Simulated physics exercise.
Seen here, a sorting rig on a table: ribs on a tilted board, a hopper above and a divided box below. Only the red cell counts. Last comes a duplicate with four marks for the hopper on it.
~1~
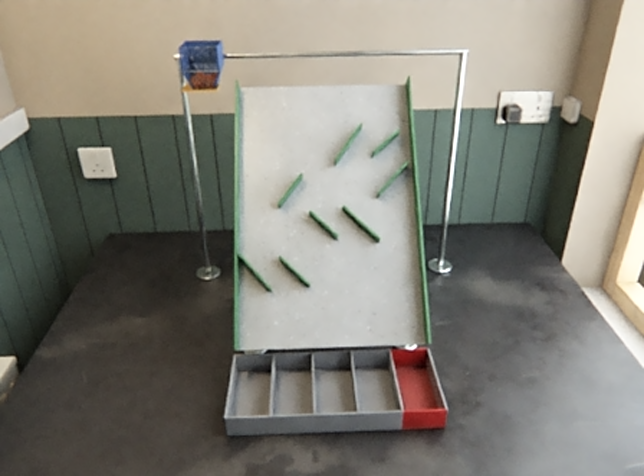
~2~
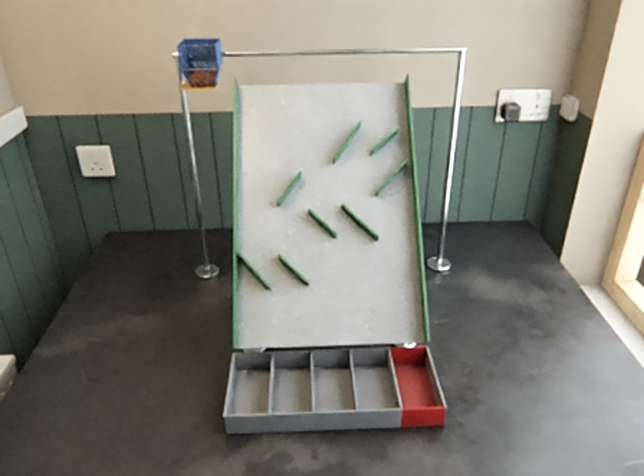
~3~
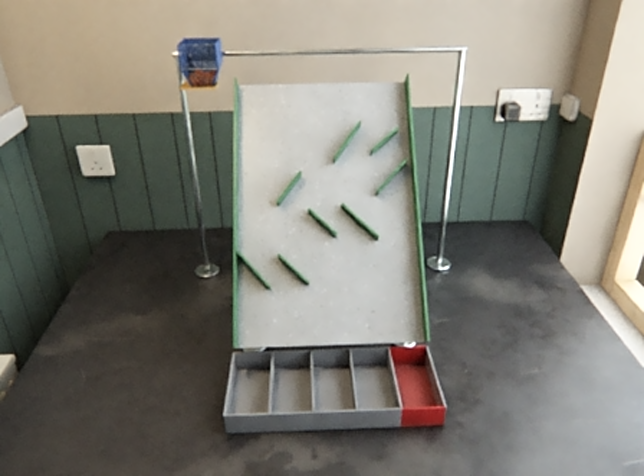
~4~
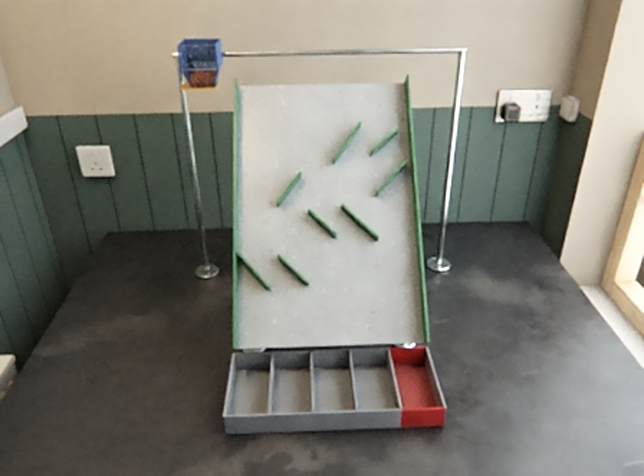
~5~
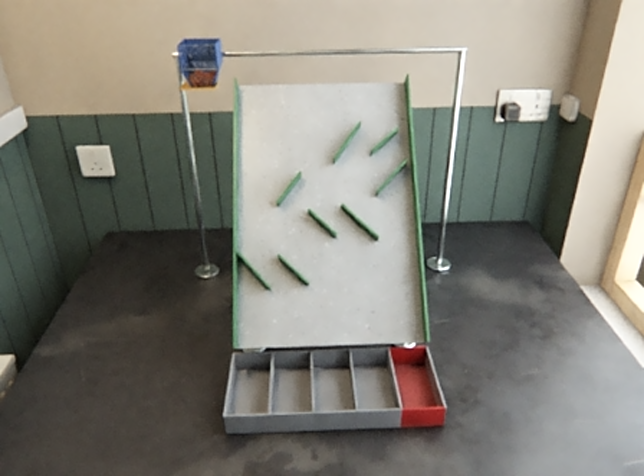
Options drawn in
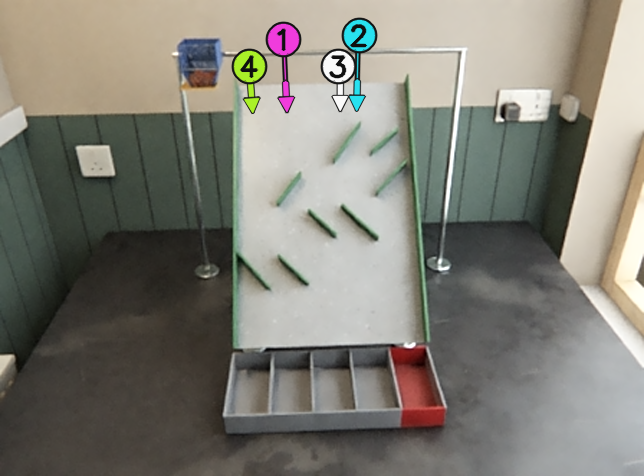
Nothing moves as a blue hopper sits above a tilted board with green ribs.
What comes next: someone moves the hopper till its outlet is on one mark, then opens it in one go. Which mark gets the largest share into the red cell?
Mark 2.
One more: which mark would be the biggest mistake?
That would be 4.
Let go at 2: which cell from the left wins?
The fifth.
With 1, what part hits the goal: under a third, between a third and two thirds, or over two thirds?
Mark 1 gives under a third.
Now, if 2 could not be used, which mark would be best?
The answer is 3.
On the marked copy, mark 1 meets the board at (286, 106); mark 2 meets the board at (356, 105); mark 3 meets the board at (340, 105); mark 4 meets the board at (252, 107).
With 1, a small share in the red cell, the bulk in other cells, only a few outside the box.
With 2, close to half in the red cell, close to half in other cells, only a few outside the box.
With 3, close to a quarter in the red cell, close to two thirds in other cells, a small share outside the box.
With 4, none at all in the red cell, all but a few in other cells.
